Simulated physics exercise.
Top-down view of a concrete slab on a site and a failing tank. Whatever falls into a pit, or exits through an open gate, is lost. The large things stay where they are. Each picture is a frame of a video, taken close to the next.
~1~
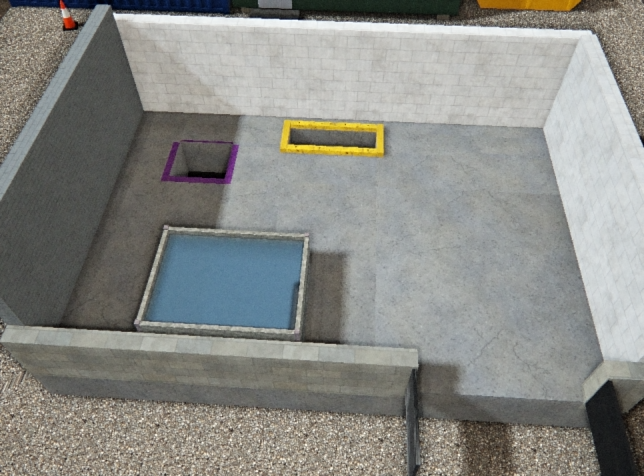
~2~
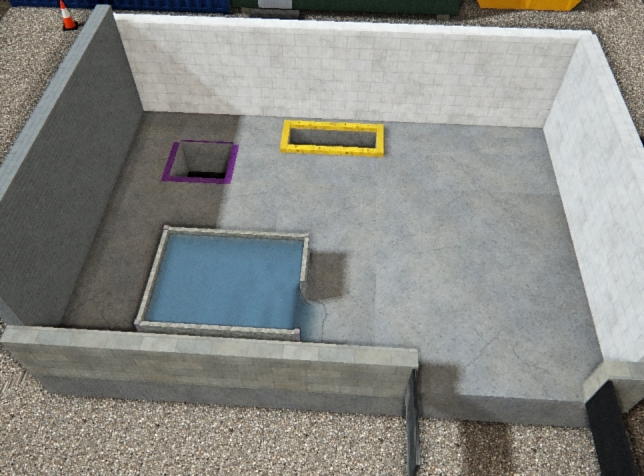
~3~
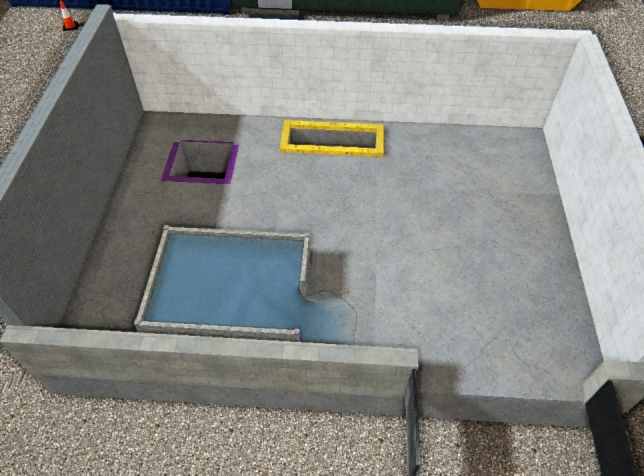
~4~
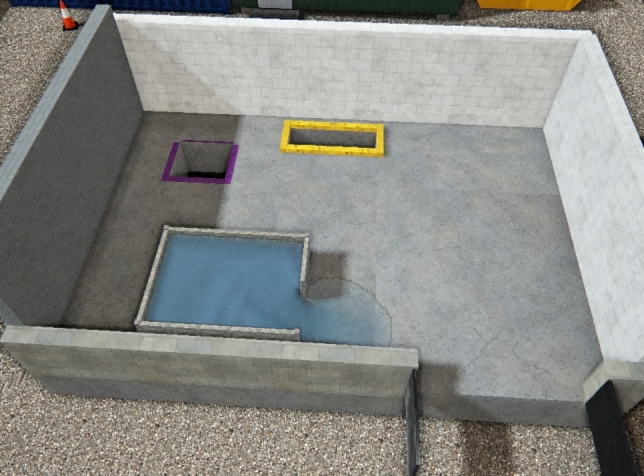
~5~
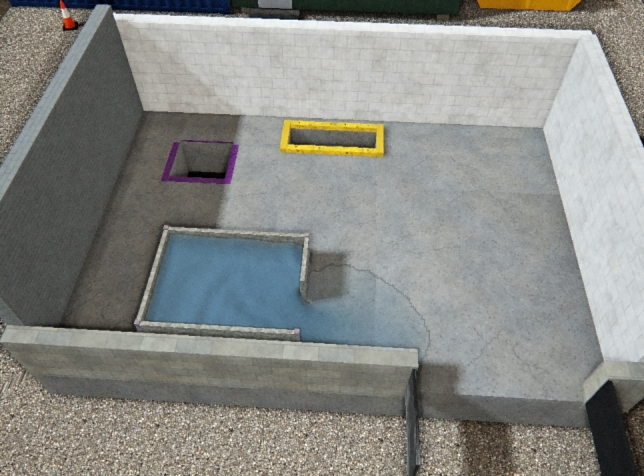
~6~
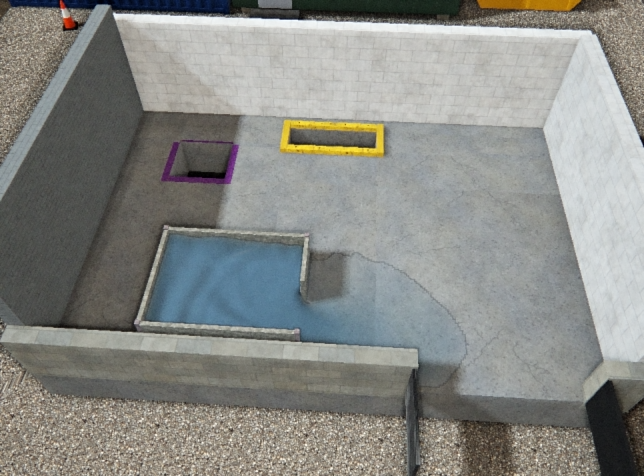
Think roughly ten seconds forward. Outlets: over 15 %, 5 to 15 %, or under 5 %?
The gate is left holding a hefty amount - past fifteen per cent; the yellow pit is left holding a tiny amount - below five per cent; the purple pit is left holding a tiny amount - below five per cent.
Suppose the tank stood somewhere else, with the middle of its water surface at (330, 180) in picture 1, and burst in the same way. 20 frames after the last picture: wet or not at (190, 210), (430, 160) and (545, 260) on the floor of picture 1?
Spot one unwetted, spot two unwetted, spot three wetted.
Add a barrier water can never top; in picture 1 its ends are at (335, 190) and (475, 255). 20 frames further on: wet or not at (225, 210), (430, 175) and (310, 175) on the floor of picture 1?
Spared; spared; spared.
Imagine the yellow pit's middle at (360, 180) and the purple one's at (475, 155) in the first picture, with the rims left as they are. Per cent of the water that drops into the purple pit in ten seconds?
Purple: About 20 %.
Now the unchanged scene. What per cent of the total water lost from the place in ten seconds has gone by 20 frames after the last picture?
Around 30 percent.
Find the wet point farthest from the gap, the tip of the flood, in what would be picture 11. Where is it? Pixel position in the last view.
I'd go with roughly (598, 385).
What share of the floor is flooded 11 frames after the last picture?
Close to 30 in a hundred, I think.
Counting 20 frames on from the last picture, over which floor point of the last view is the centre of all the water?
The balance point is around (359, 298).
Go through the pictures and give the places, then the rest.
The open tank at (228, 280) is whole and still, in the first frame.
Water pours out at (299, 322) and has run to (319, 308), in the second frame.
The front is at (347, 309), out from the gap at (299, 323), in the third frame.
Water pours out at (299, 323) and has run to (384, 318), in the fourth frame.
The front is at (422, 347), out from the gap at (299, 323), in the fifth frame.
The front is at a hidden place, out from the gap at (299, 322), in the sixth frame.
A moment on, water covers 20 % of the floor; the gate 1 %, the yellow pit 0 %, the purple pit 0 %.
Next, water covers 30 % of the floor; the gate 3 %, the yellow pit 0 %, the purple pit 0 %.
Then, water covers 35 % of the floor; the gate 8 %, the yellow pit 0 %, the purple pit 0 %.
Later, water covers 50 % of the floor; the gate 16 %, the yellow pit 0 %, the purple pit 0 %.
In the end, water covers 65 % of the floor; the gate 26 %, the yellow pit 0 %, the purple pit 1 %.
